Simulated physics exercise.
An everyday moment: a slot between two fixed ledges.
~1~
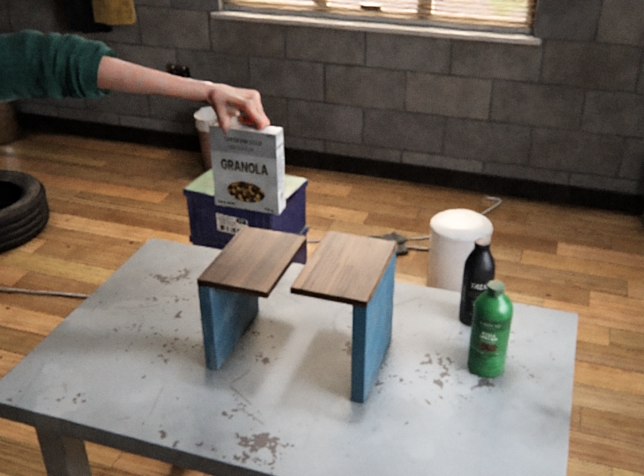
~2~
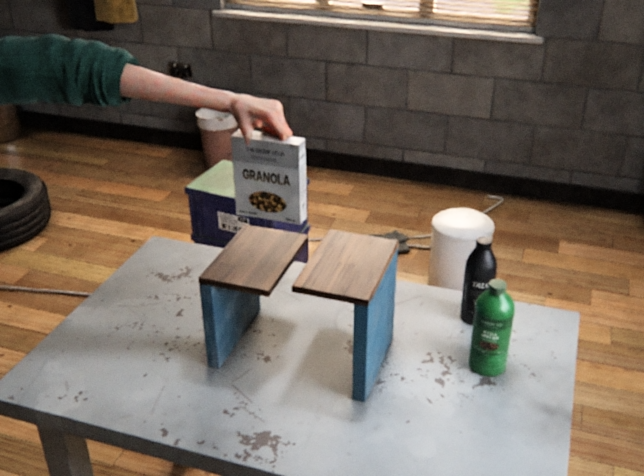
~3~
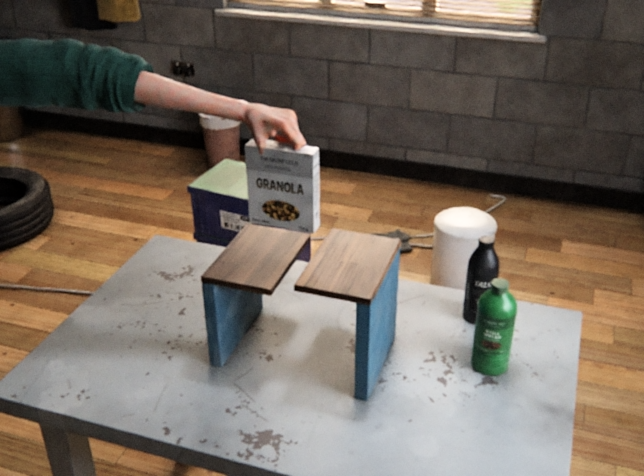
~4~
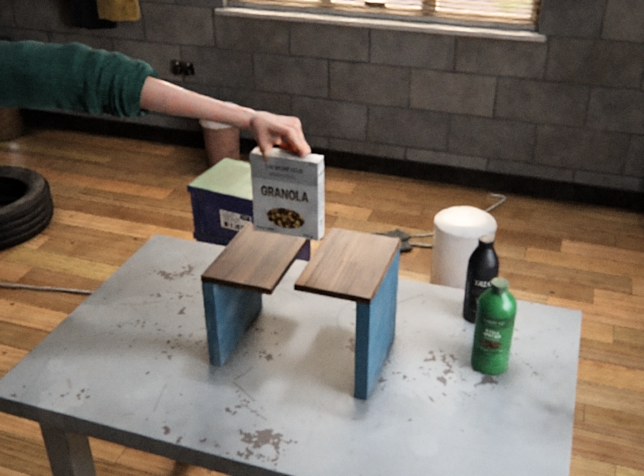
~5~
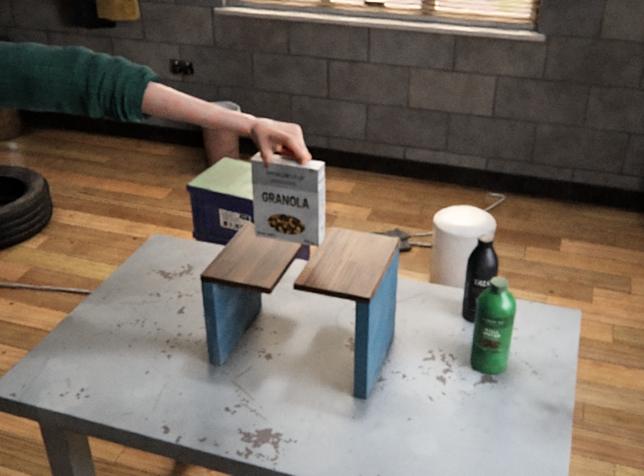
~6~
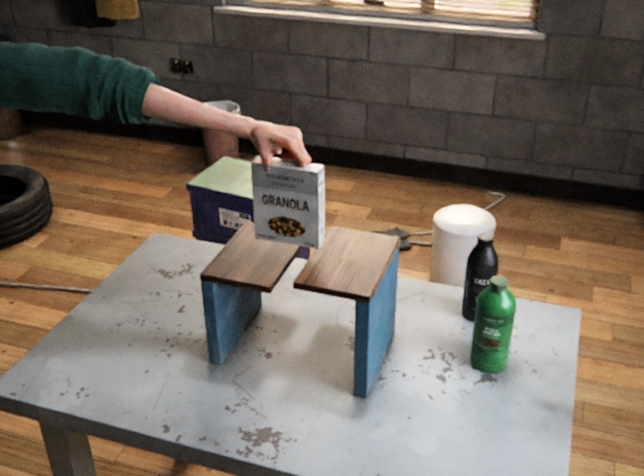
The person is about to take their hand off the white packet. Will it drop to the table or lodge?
It stays on top.
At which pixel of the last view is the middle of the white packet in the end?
Near (283, 215).
Then, 0.20 s after the last picture, white packet tipped 6° from how it was near (286, 213).
Then, 0.30 s after the last picture, white packet tipped 16° from how it was near (279, 213).
At rest, left askew, white packet; the other 2 in place. Seen from the same camera at the end, white packet near (283, 215). The packet is caught.
